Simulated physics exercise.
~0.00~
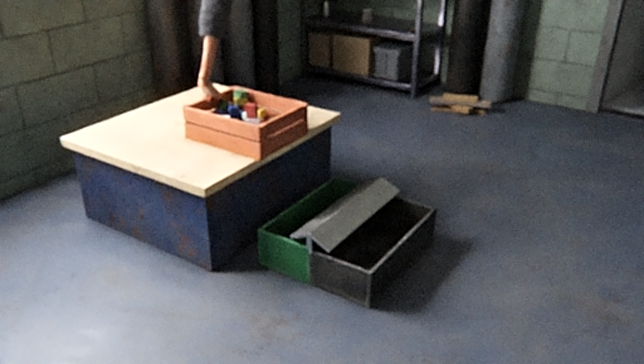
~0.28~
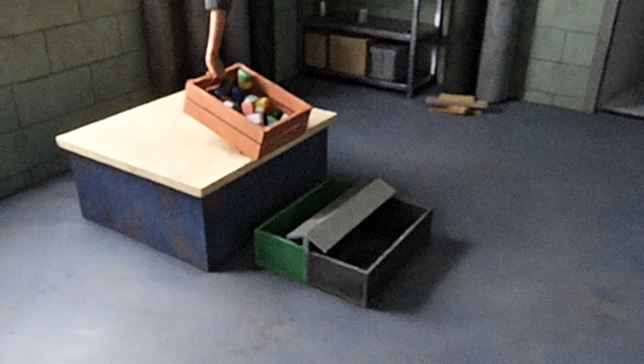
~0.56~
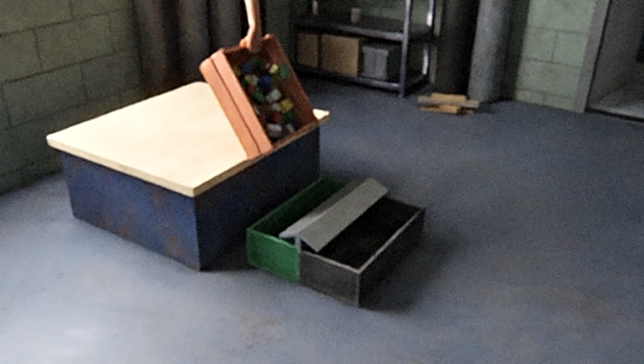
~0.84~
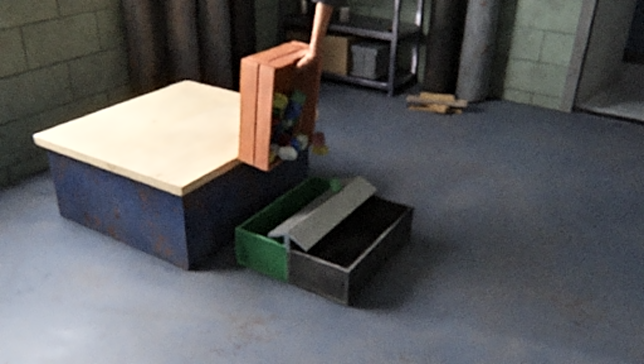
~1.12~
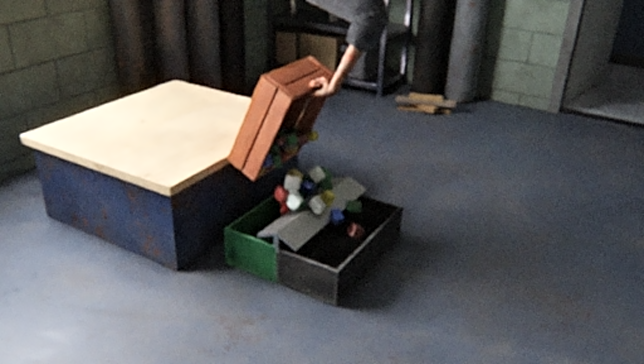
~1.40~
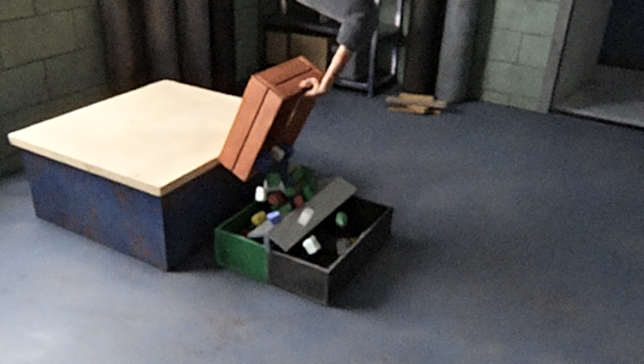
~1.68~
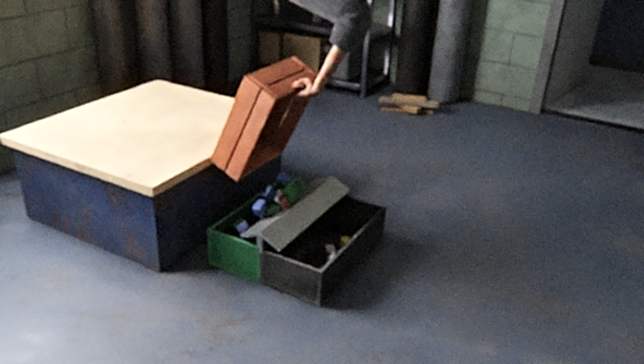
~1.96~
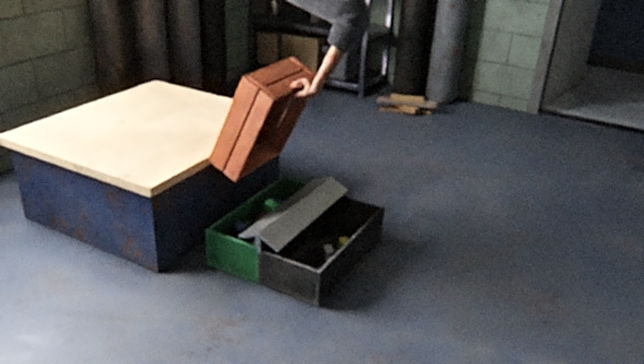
Toy bricks tumble from an orange crate tipped by a hand into green and black bins.
